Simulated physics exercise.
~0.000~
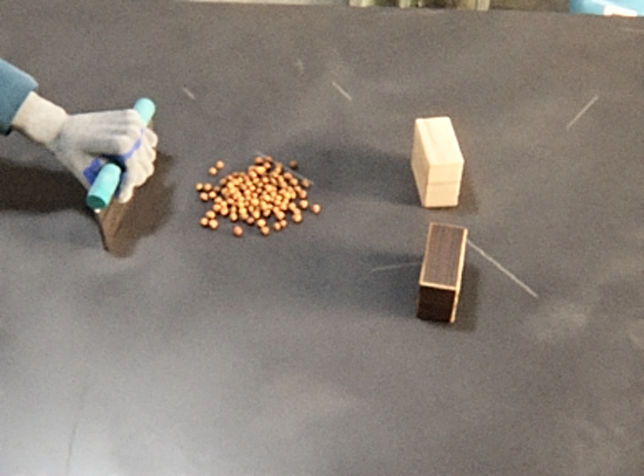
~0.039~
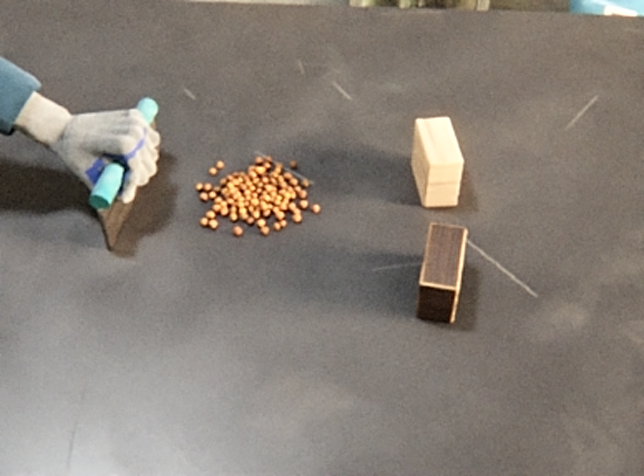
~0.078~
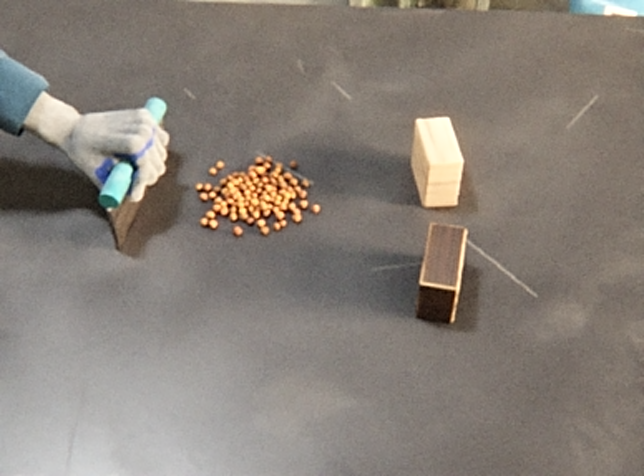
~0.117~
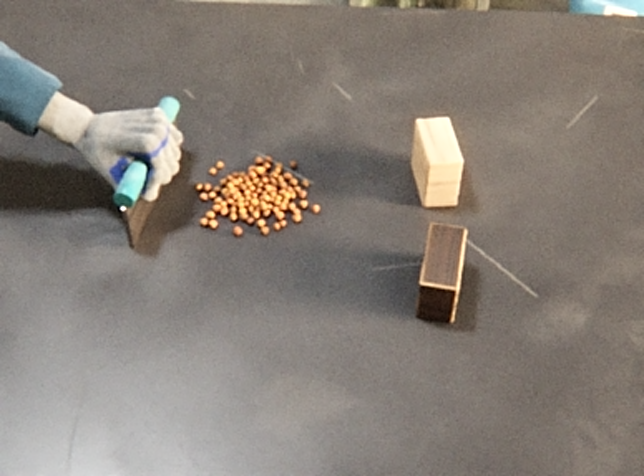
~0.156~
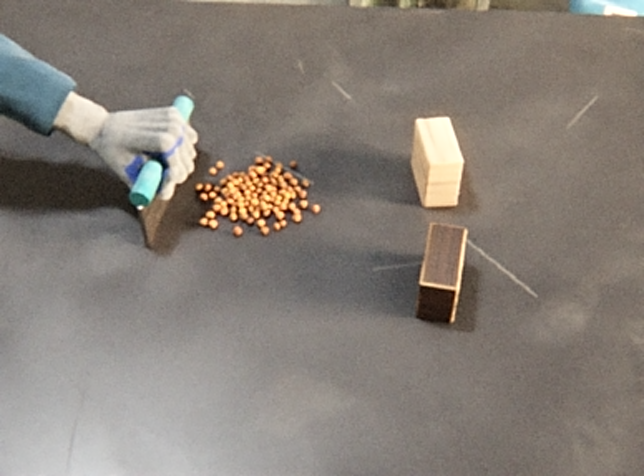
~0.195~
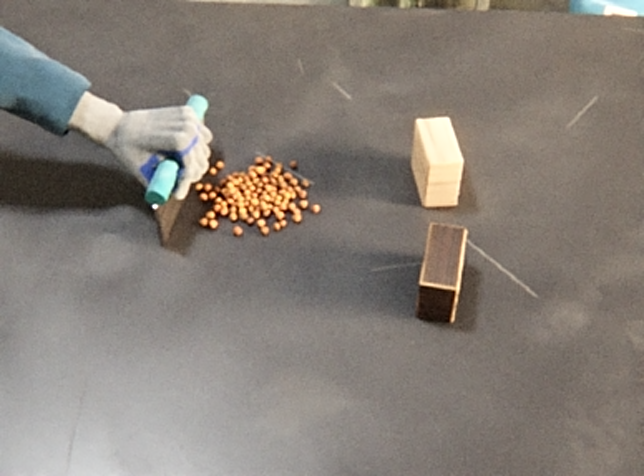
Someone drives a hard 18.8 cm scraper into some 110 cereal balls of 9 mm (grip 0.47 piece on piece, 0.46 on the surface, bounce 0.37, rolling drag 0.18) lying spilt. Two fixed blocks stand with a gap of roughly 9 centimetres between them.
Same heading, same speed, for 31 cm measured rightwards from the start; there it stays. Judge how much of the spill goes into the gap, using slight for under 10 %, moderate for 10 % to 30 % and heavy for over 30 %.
It is slight.
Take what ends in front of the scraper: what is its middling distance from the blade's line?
Around 3 cm from the line.
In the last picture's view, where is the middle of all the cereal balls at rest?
(401, 198).
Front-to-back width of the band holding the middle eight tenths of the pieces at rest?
Estimated band: Near 20 cm.
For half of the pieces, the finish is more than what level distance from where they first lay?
About 18 cm.
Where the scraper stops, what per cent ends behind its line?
I'd put it at some 15 in a hundred.
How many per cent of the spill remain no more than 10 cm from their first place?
My estimate is some 5 percent.
Then, at 0.48 s, scraper 20 cm from its start, spill 14 cm wide; round the far block 5 %, held up before the blocks 95 %.
After 0.76 s, scraper 32 cm from its start, spill 19 cm wide; round the far block 15 %, held up before the blocks 85 %.
After 1.00 s, scraper 32 cm from its start, spill 22 cm wide; round the far block 20 %, held up before the blocks 80 %.
At rest (1.2 s), in or through the gap 0 %, round the near block 0 %, round the far block 20 %, held up before the blocks 80 %.
